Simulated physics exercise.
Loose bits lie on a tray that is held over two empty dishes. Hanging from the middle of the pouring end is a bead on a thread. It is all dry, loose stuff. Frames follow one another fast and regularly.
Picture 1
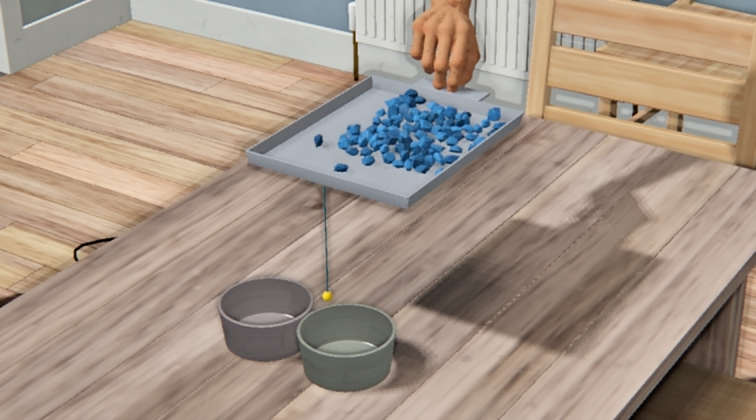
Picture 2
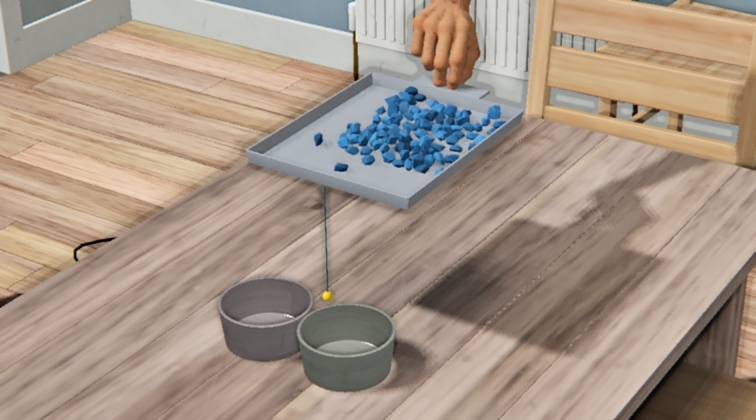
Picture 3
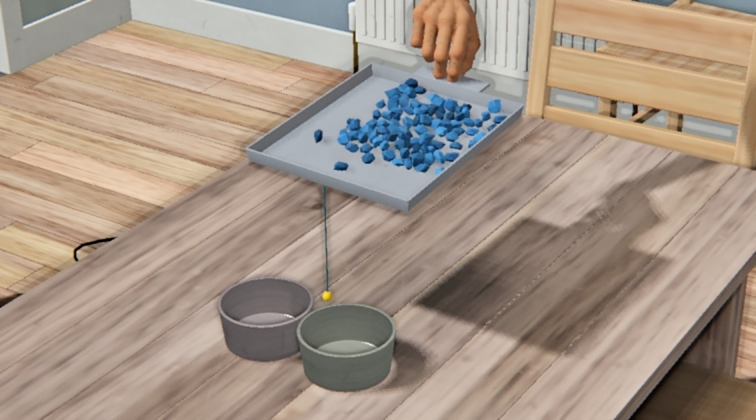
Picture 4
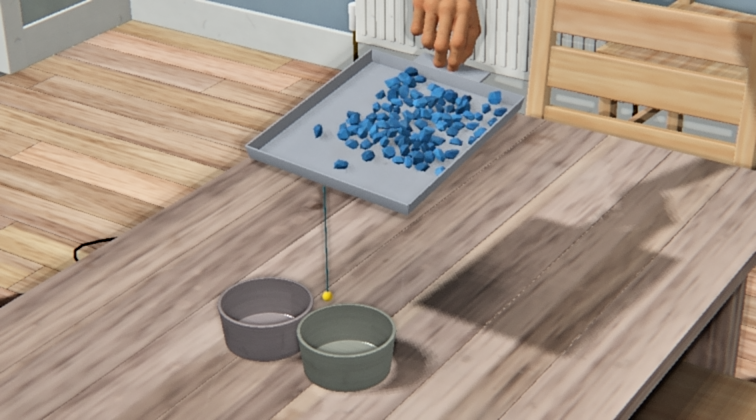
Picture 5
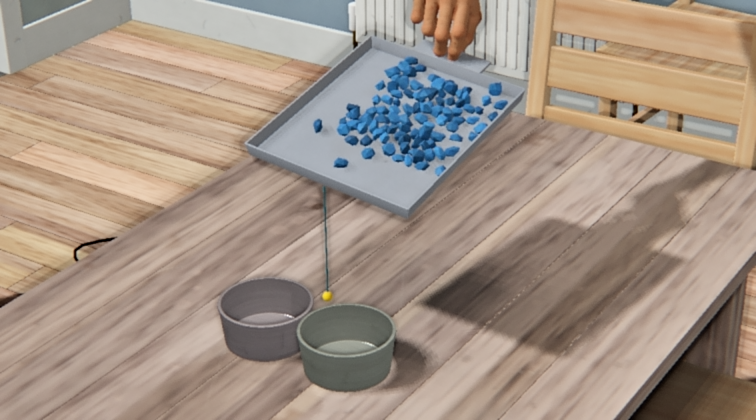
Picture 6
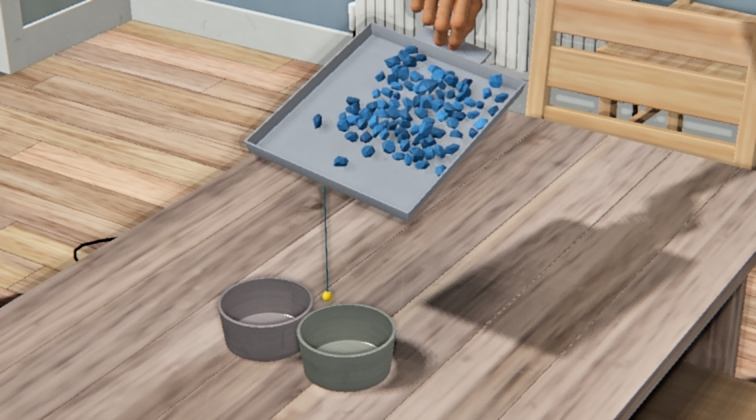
A hand held a gray tray of blue stones above two empty dishes on a wooden table, then gradually raised the tray's far side, while its near edge slanted lower toward the right corner.
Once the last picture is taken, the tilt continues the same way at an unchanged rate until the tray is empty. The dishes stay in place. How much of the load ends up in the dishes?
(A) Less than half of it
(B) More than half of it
Less than half of it (A).
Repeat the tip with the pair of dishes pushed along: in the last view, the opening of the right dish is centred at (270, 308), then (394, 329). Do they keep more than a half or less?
In the first position a minority, in the second a majority.
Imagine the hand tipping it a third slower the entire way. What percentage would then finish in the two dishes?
I'd put it near 50 per cent.
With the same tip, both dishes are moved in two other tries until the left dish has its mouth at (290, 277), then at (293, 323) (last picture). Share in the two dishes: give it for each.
Roughly 10 per cent, and 60 per cent.
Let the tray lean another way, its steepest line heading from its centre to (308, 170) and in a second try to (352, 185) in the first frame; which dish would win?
In the first case it's the one on the left, in the second the one on the right.
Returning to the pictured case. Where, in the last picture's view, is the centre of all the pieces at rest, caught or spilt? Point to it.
Roughly pixel (402, 380).
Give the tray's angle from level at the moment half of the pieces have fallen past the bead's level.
It's turned some 90 degrees by then.
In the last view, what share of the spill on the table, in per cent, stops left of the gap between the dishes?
About 0 percent.
Shortly afterwards, tray tipped steeply; all but a few on the tray; a little in the air.
Next, tray tipped right over; near a third on the tray; near a quarter in the right dish; near a third outside both; a little in the air.
Some moments later, tray tipped past a quarter turn; near a third in the right dish; near two thirds outside both.
In the end, tray tipped past a quarter turn; near a third in the right dish; none at all in the left dish; near two thirds outside both.
